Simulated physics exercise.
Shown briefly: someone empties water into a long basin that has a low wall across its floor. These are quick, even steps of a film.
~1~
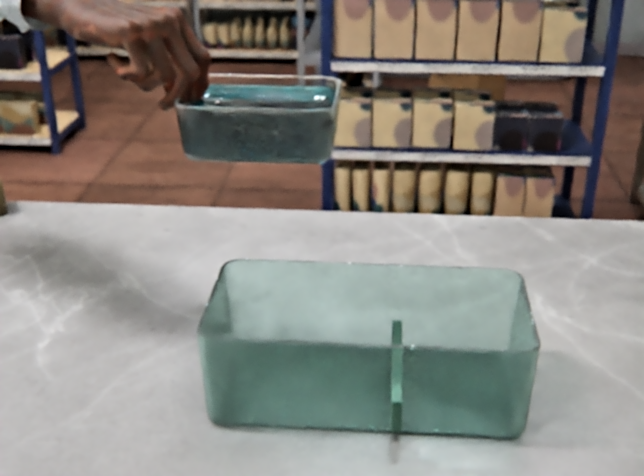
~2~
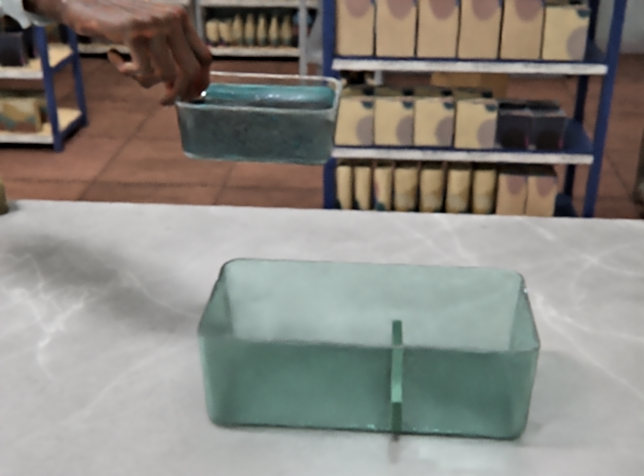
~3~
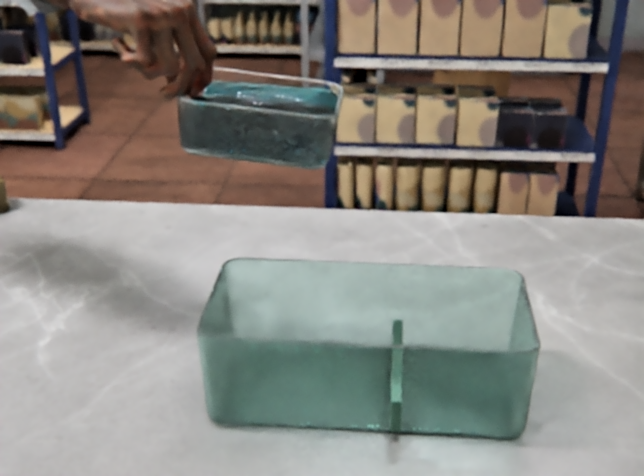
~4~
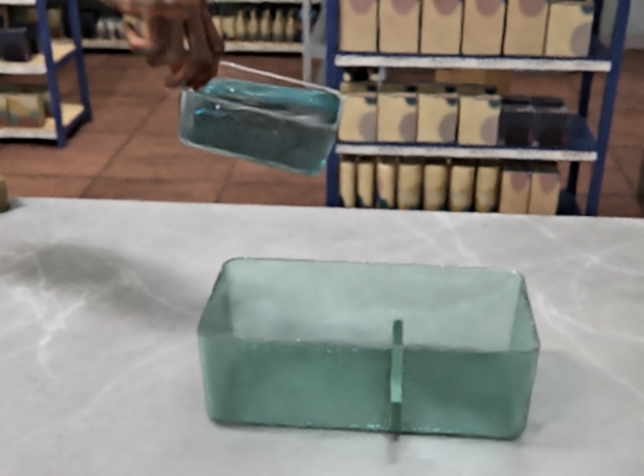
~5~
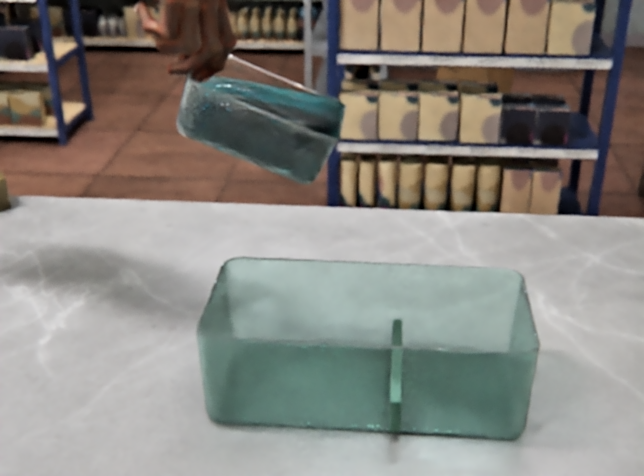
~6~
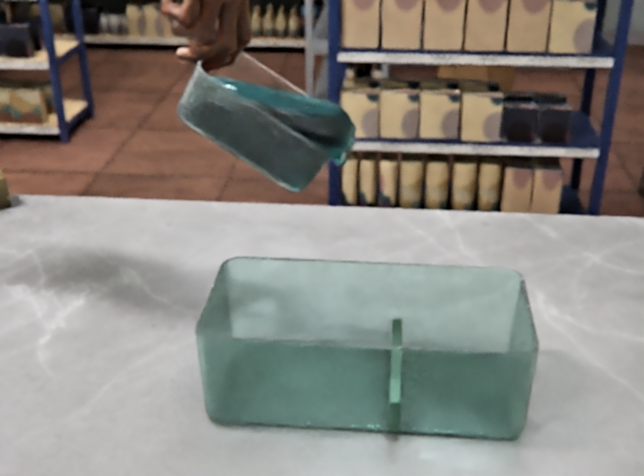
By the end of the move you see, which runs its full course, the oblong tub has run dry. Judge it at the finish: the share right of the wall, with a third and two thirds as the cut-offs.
At the finish, the right of the wall has a third to two thirds.
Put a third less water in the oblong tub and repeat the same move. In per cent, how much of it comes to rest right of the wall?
30 %.
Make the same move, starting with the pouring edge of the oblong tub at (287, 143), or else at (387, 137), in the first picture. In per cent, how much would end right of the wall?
It would come to near 10 per cent, and then near 70 per cent.
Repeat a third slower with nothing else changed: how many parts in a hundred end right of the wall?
About 65 in a hundred.
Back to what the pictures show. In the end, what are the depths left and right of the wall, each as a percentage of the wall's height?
Left: 20 %. Right: 40 %.
A moment on, the oblong tub is tipped on its side and 7 per cent is still to pour, 5 is left of the wall and 28 right of it.
Next, the oblong tub is tipped right over and 0 per cent is still to pour, 34 is left of the wall and 56 right of it.
Then the oblong tub is tipped right over and 0 per cent is still to pour, 42 is left of the wall and 51 right of it.
Later the oblong tub is tipped right over and 0 per cent is still to pour, 43 is left of the wall and 51 right of it.
In the end 43 per cent lies left of the wall, 51 right of it and 6 outside.
